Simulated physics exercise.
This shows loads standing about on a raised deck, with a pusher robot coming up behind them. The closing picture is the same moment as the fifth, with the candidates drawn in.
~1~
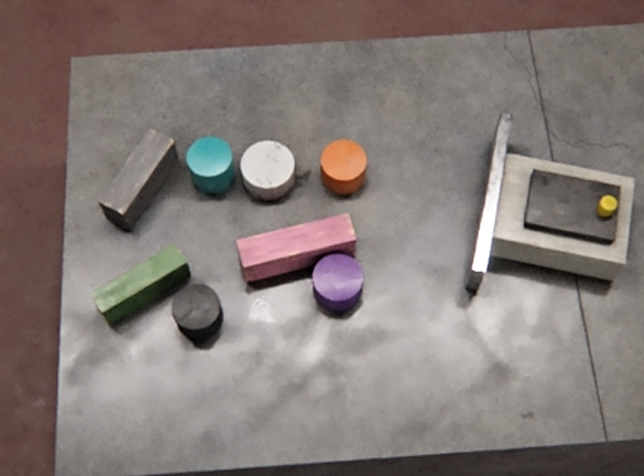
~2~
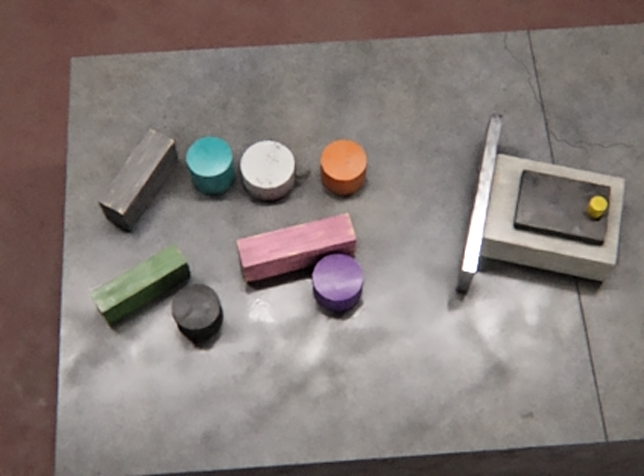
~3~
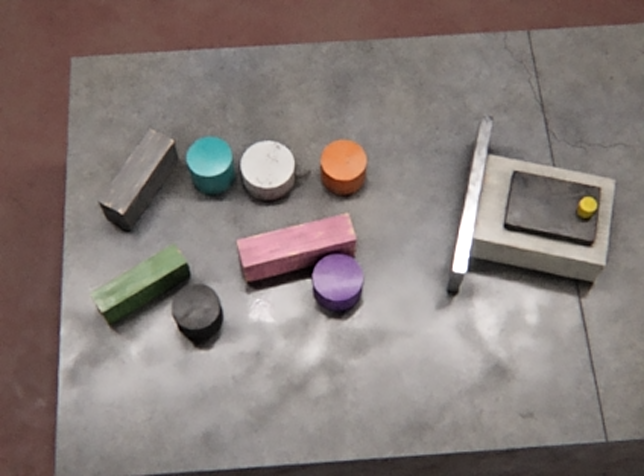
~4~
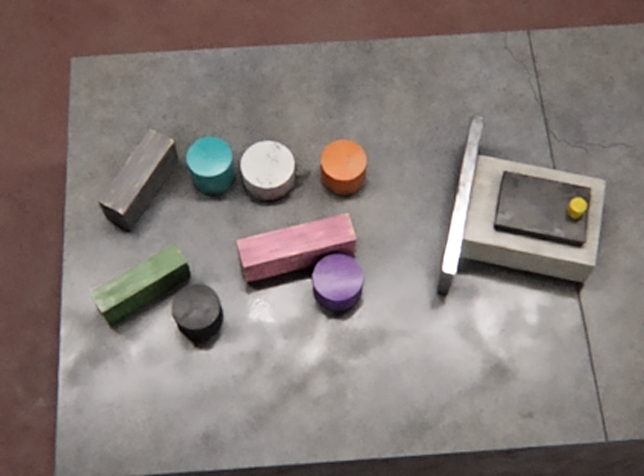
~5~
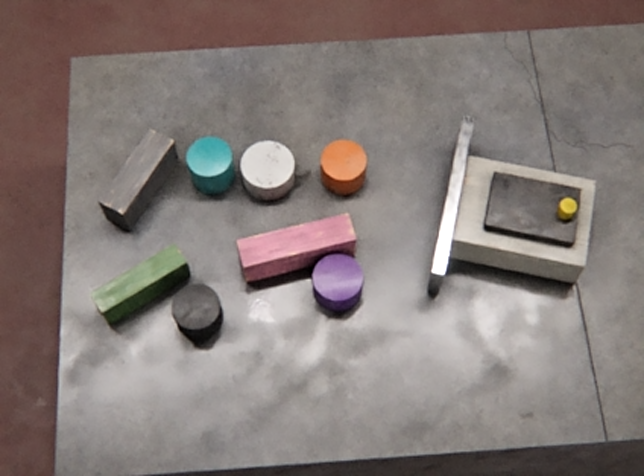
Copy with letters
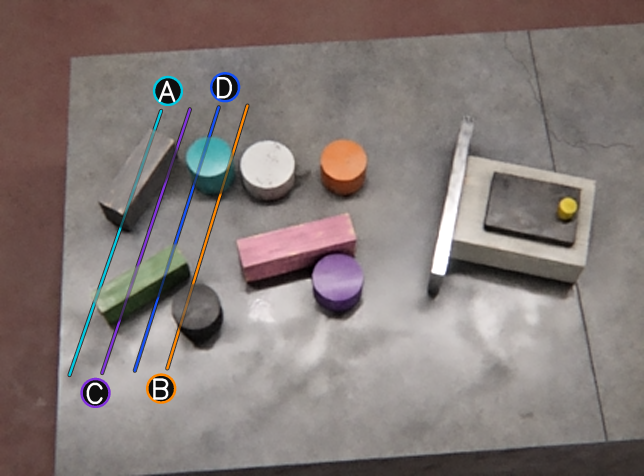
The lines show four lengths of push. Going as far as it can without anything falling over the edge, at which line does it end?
C.
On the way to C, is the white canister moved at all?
By then, yes.
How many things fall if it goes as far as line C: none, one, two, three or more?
By then, none.
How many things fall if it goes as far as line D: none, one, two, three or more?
In all, none.
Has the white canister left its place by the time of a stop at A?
Yes.
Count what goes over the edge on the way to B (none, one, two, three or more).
The count is none.
On the marked copy, A at (118, 235); B at (210, 229); C at (148, 233); D at (179, 231).
Following C. Soon after the start, robot (415, 214); orange canister (326, 166); purple canister (295, 281).
Later, robot (304, 221); green bar (125, 285); grey bar (131, 176).
In the end, robot (216, 226); green bar (68, 290); pink bar (87, 224); nothing has fallen.
As for the rest, A drops the green bar; B is safe but short; D is safe but short.
